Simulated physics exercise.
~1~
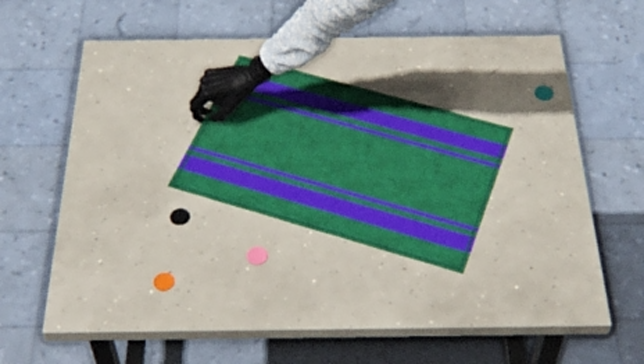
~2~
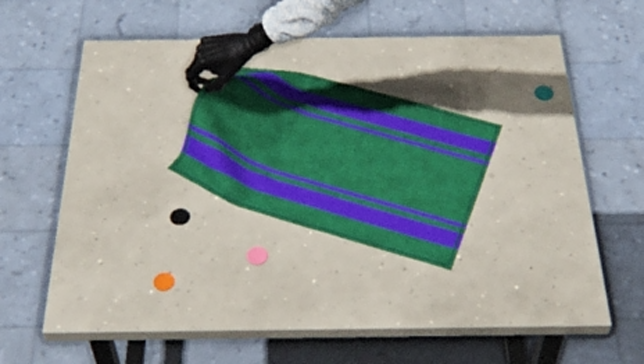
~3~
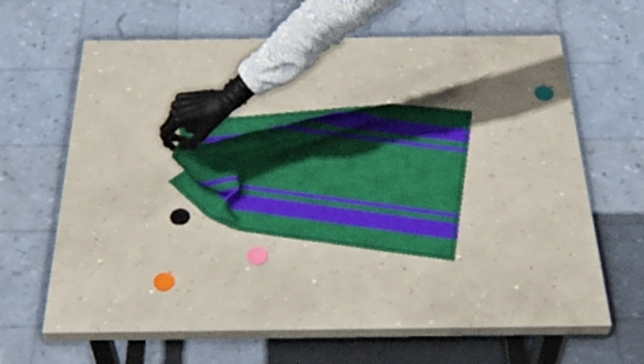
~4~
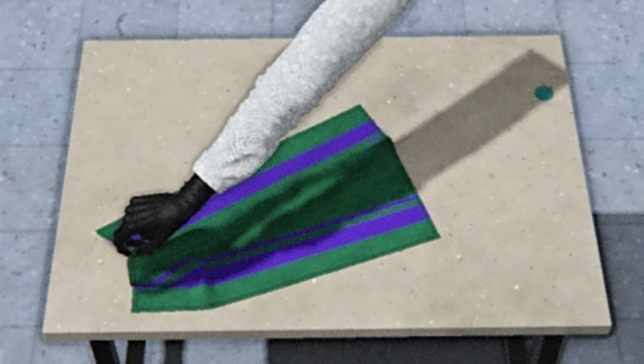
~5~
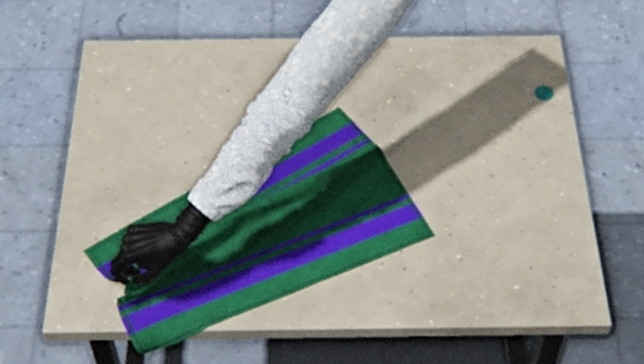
Striped green and purple hand towel dragged left and down across a table by a gloved hand, covering three small discs.
